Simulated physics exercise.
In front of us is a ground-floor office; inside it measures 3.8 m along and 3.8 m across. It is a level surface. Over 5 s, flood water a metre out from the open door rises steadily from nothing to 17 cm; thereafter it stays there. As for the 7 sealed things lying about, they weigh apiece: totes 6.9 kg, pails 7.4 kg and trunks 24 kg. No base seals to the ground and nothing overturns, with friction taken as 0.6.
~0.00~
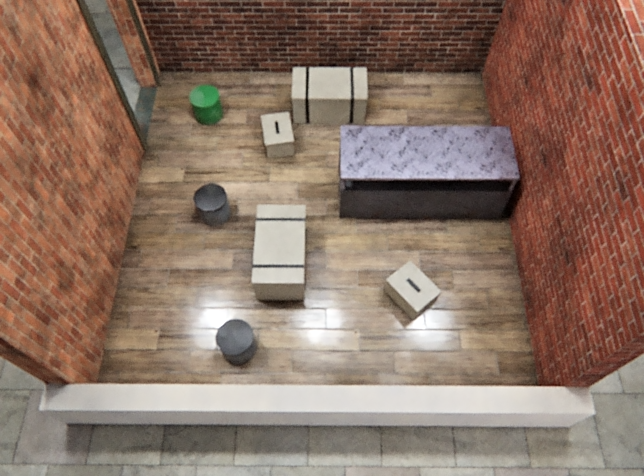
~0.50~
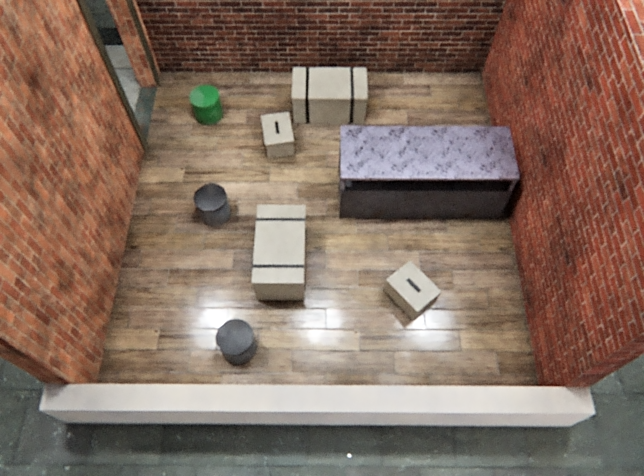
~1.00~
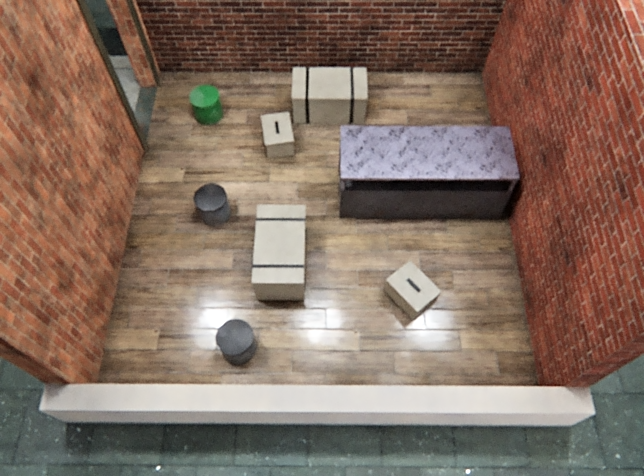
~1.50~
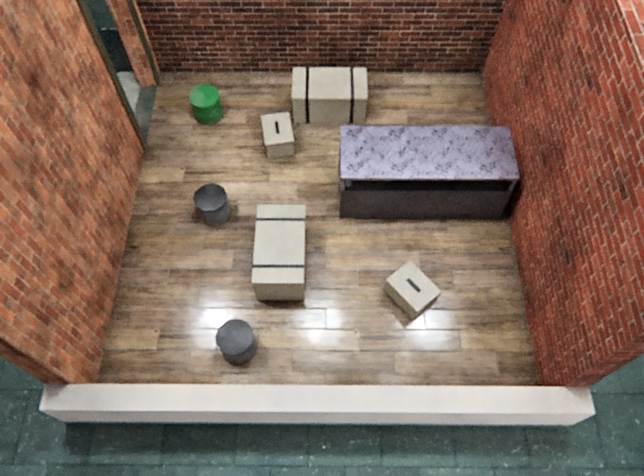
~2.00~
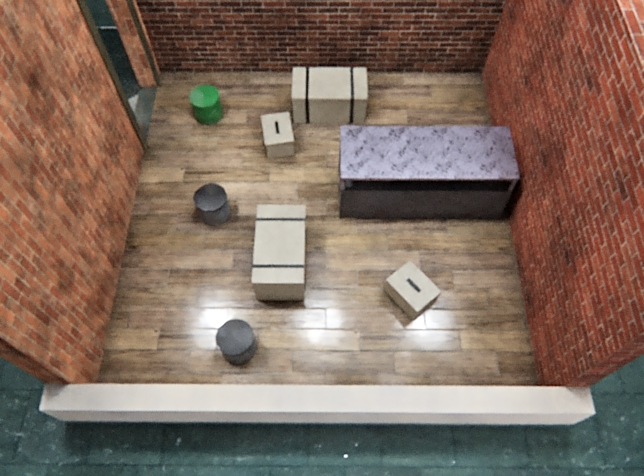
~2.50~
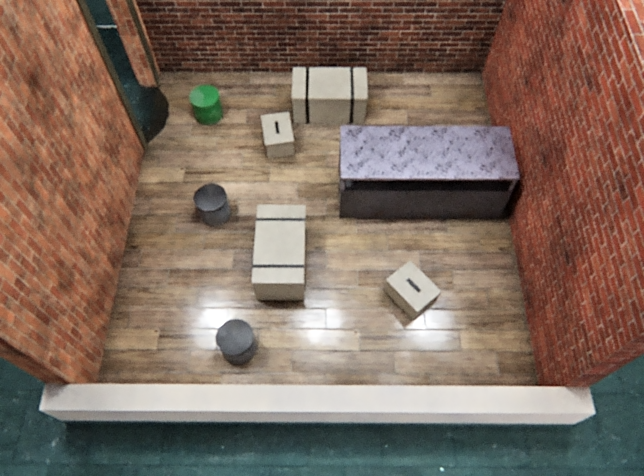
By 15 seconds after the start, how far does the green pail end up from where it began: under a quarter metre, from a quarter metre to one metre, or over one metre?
Over one metre.
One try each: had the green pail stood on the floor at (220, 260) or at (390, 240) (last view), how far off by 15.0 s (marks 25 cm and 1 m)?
The first start leaves it basically unmoved, the second leaves it basically unmoved.
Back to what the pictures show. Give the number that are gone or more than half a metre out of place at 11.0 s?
The answer is 3.
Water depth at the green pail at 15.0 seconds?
Roughly 14 cm at that moment.
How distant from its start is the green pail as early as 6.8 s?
Roughly 50 centimetres by that point.
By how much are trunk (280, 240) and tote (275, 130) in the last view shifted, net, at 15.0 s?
0 cm, 200 cm.
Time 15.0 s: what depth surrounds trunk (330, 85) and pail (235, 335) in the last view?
14 and 5 cm.
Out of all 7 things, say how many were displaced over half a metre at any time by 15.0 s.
3 in all.
After 3.5 s the green pail is near (204, 96), 0.0 m from its start, aground; 0 afloat.
After 6.8 s the green pail is near (252, 97), 0.5 m from its start, aground; 0 afloat.
After 11.0 s the green pail is near (366, 118), 1.8 m from its start, afloat; 3 afloat.
After 15.0 s the green pail is near (438, 112), 2.5 m from its start, afloat; 3 afloat.
